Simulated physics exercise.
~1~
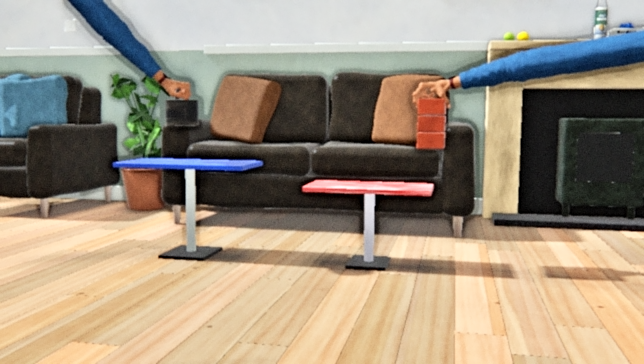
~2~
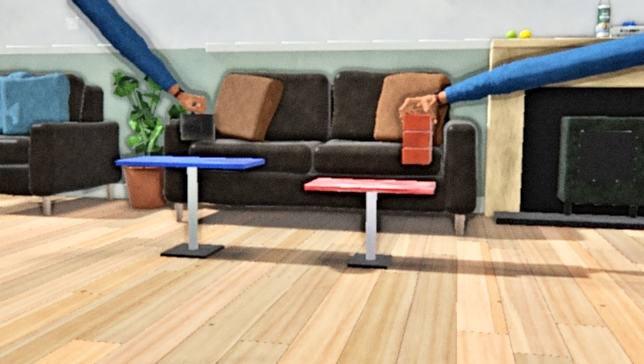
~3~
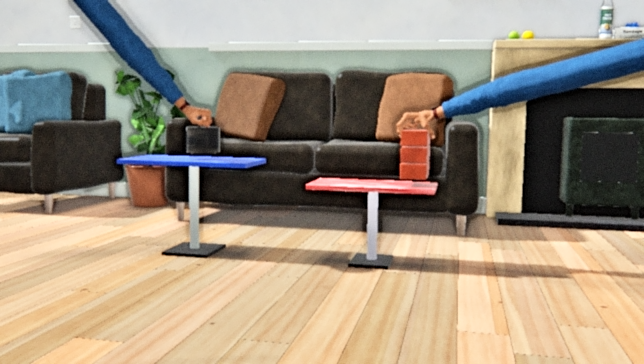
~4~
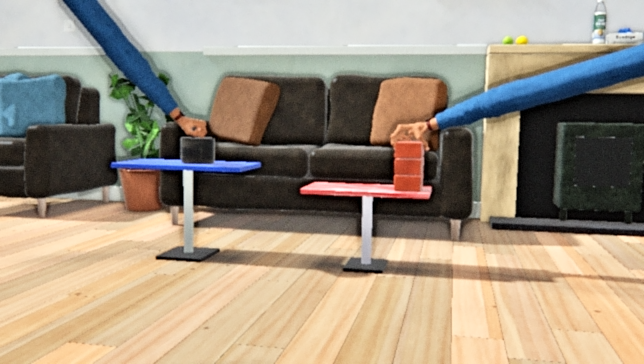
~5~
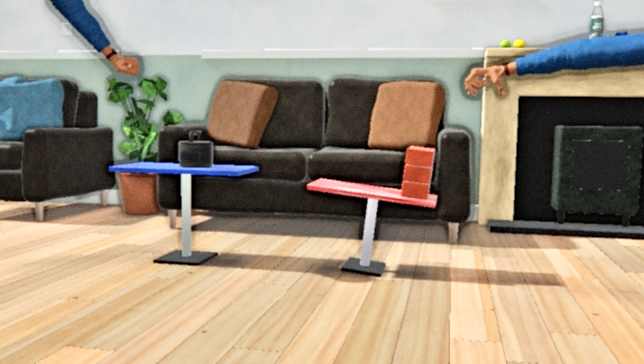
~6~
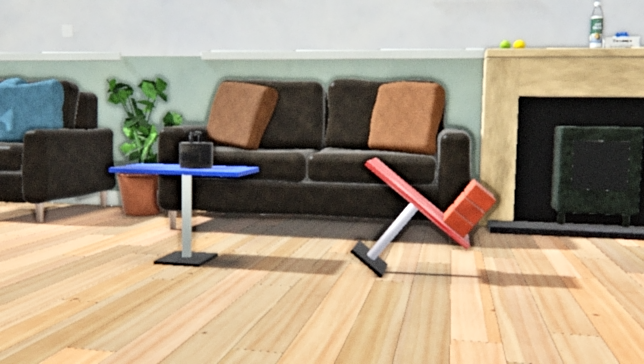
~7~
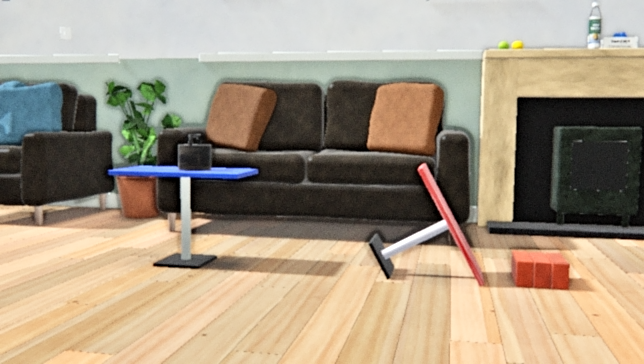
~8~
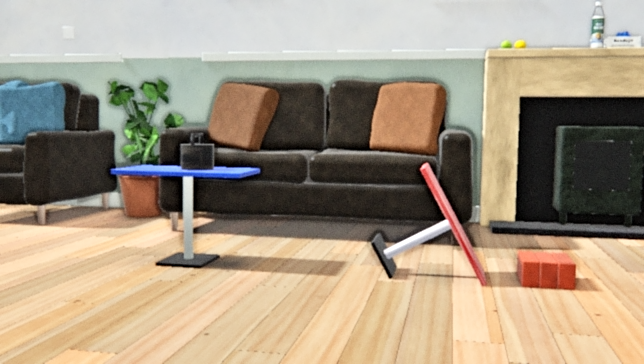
Red side table tipping over to the right and spilling its stacked bricks after two hands release objects, while the blue stand stays upright.
